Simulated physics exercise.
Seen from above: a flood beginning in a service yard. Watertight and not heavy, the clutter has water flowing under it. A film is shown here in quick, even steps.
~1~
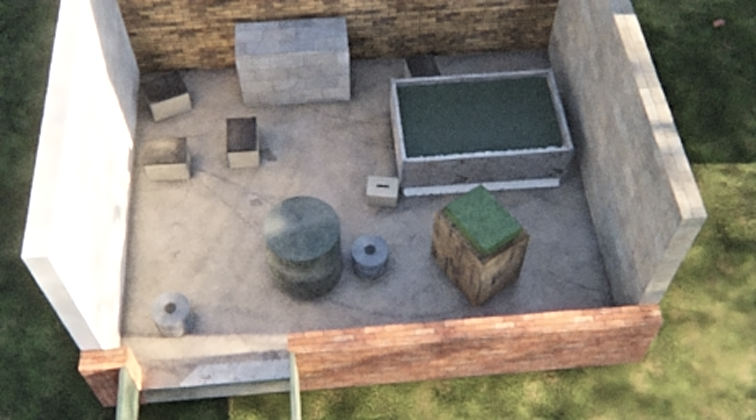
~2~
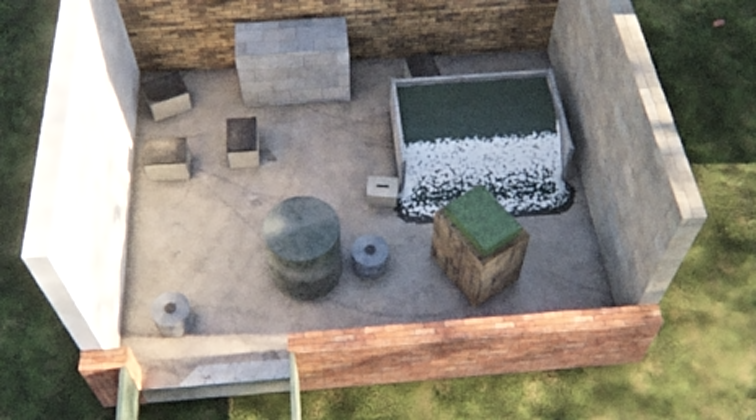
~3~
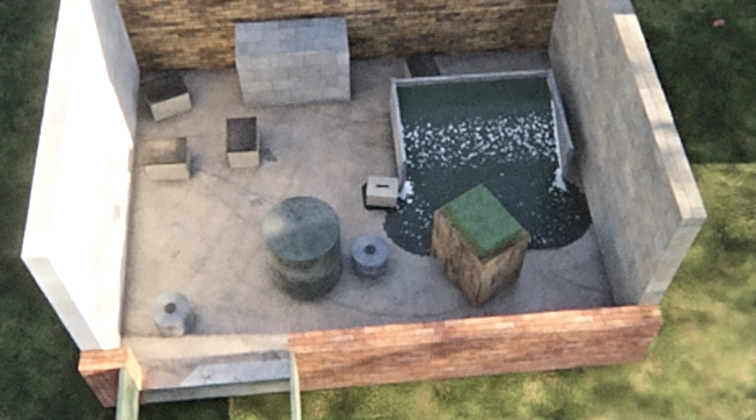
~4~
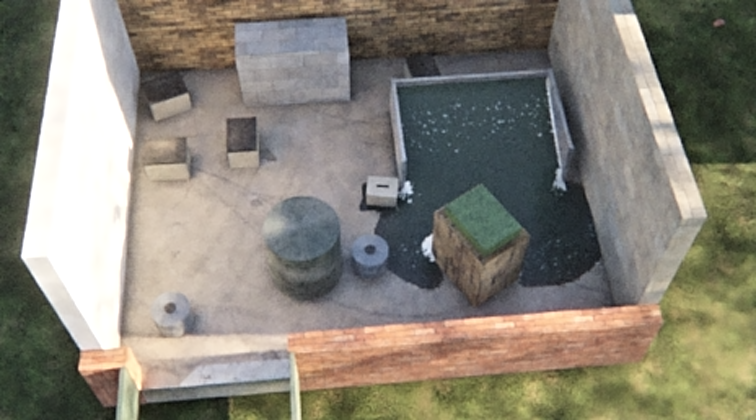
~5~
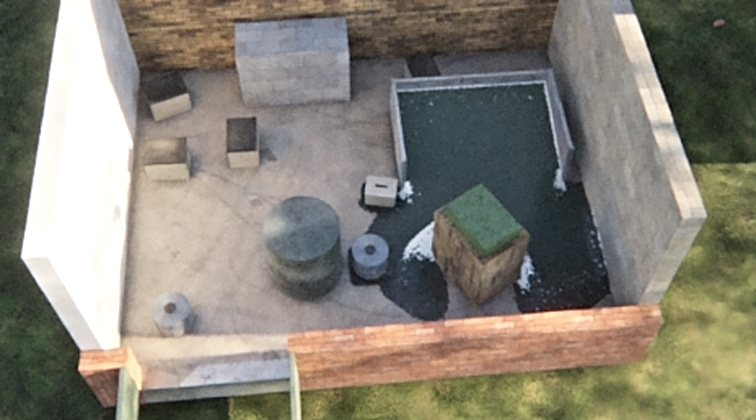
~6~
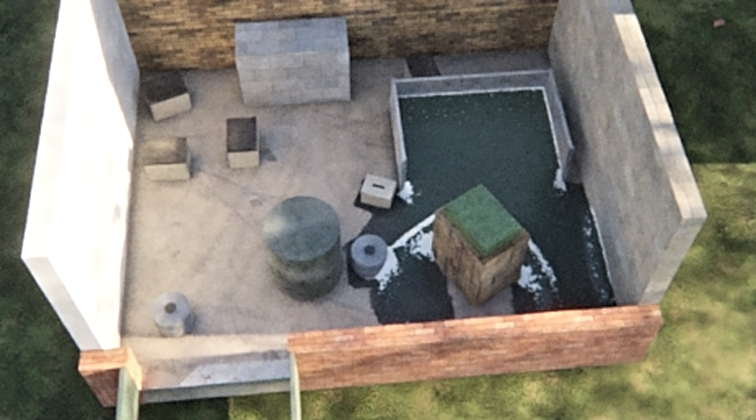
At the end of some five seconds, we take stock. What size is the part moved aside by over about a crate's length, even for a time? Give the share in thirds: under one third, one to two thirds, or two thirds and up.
Middle band.
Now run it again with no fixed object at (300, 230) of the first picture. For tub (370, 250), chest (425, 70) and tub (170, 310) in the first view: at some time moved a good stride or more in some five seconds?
Okay, so the first was pushed clear, the second stayed in place, and the third was pushed clear.
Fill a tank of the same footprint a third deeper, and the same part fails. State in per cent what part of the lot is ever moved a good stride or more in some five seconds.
Roughly 40 in a hundred.
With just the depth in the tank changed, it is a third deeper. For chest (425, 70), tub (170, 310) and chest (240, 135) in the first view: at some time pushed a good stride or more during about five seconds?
One: Stayed below the mark. Two: Passed the mark. Three: Stayed below the mark.
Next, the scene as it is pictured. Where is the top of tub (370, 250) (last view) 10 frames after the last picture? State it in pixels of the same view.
Approximately at pixel (302, 311).
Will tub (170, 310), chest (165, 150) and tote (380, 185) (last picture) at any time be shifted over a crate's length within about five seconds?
Working through them in turn, I get shoved clear, never that far off, then shoved clear.
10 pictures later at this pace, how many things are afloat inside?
Tally: 1.
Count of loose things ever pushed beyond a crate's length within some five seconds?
3.
A moment on, 0 of 7 are well off their spots; 0 afloat.
Next, 1 of 7 are well off their spots; 1 afloat.
Later, 2 of 7 are well off their spots; 0 afloat.
In the end, 3 of 7 are well off their spots, and 3 have been at some point; 2 afloat.
